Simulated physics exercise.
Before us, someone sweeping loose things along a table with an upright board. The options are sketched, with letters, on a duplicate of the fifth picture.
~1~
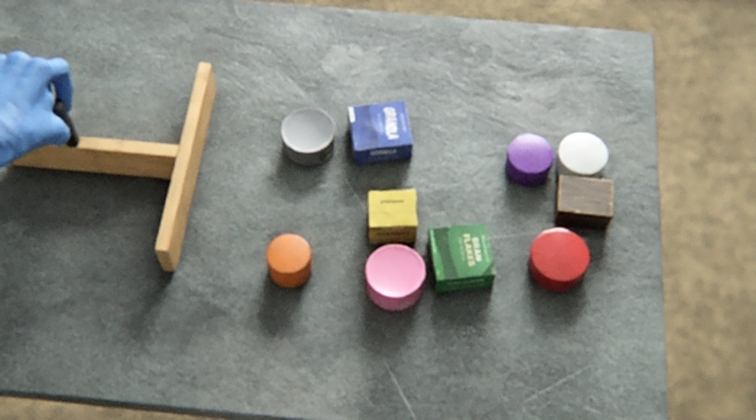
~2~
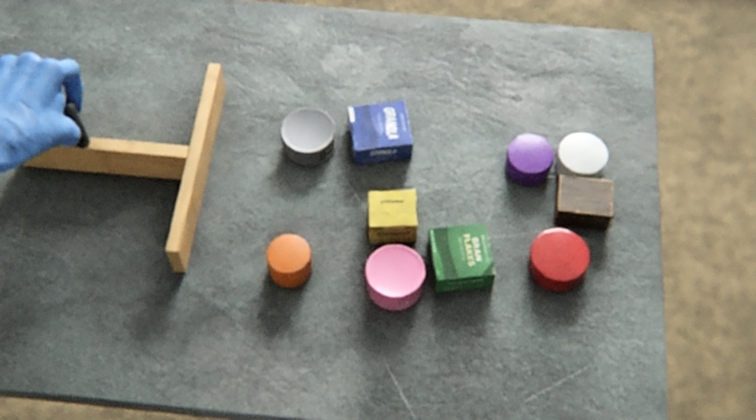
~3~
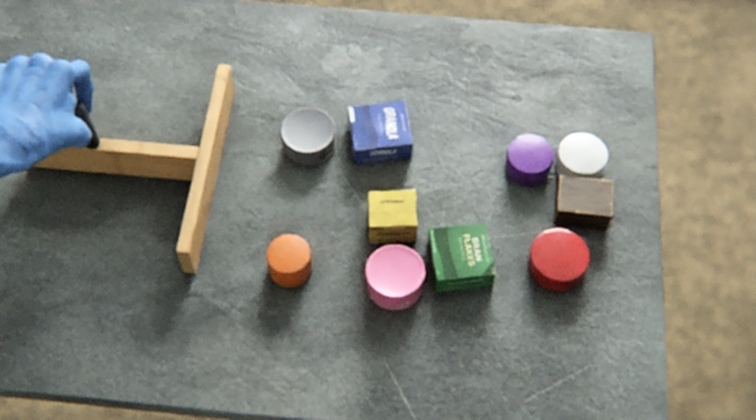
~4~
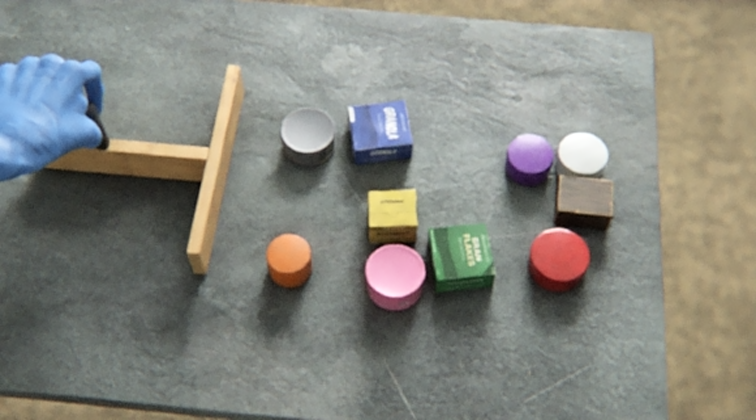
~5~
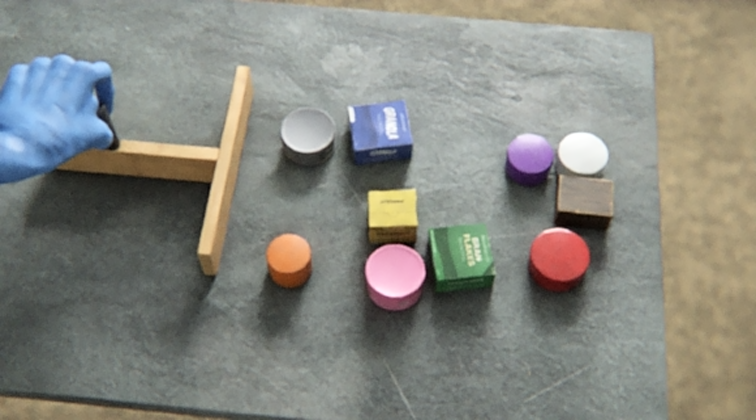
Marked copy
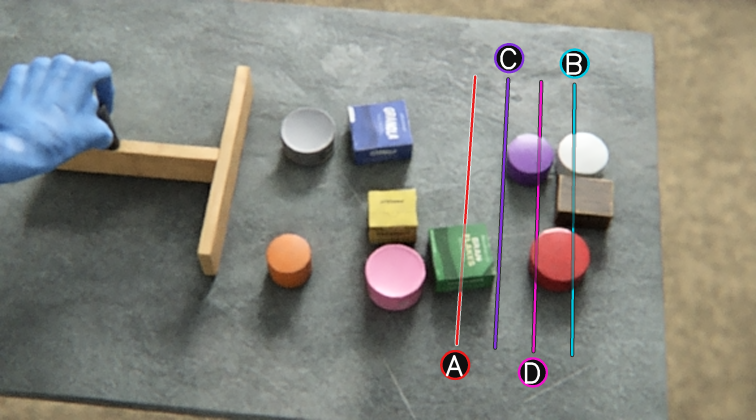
On a dark grey tabletop, a blue-gloved hand slid a T-shaped wooden board slowly to the right, closing some of the gap to the scattered tins and small boxes, which all stayed still.
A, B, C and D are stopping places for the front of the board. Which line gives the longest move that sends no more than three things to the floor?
Up to line B.
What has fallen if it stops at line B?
The red pot goes over.
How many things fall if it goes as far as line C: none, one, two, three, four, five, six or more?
The count is none.
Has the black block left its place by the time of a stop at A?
By then, no.
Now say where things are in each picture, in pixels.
In the first picture, board (184, 151); black block (583, 203); orange tin (289, 261).
In the second picture, board (194, 152); red pot (558, 261).
In the third picture, board (204, 153); purple tin (529, 160).
In the fourth picture, board (215, 154); white tin (581, 160).
In the fifth picture, board (225, 155); yellow box (392, 217); pink jar (395, 278); black block (583, 203).
On the marked copy, A at (467, 200); B at (573, 210); C at (502, 203); D at (538, 206).
Following B. Soon after the start, board (349, 166); pink jar (415, 282); orange tin (367, 268).
Later, board (477, 177); red pot (614, 268); white tin (600, 164).
In the end, board (575, 186); red pot over the edge; black block (660, 223); one fallen.
As for the rest, A is within the limit but short; C is within the limit but short; D is within the limit but short.
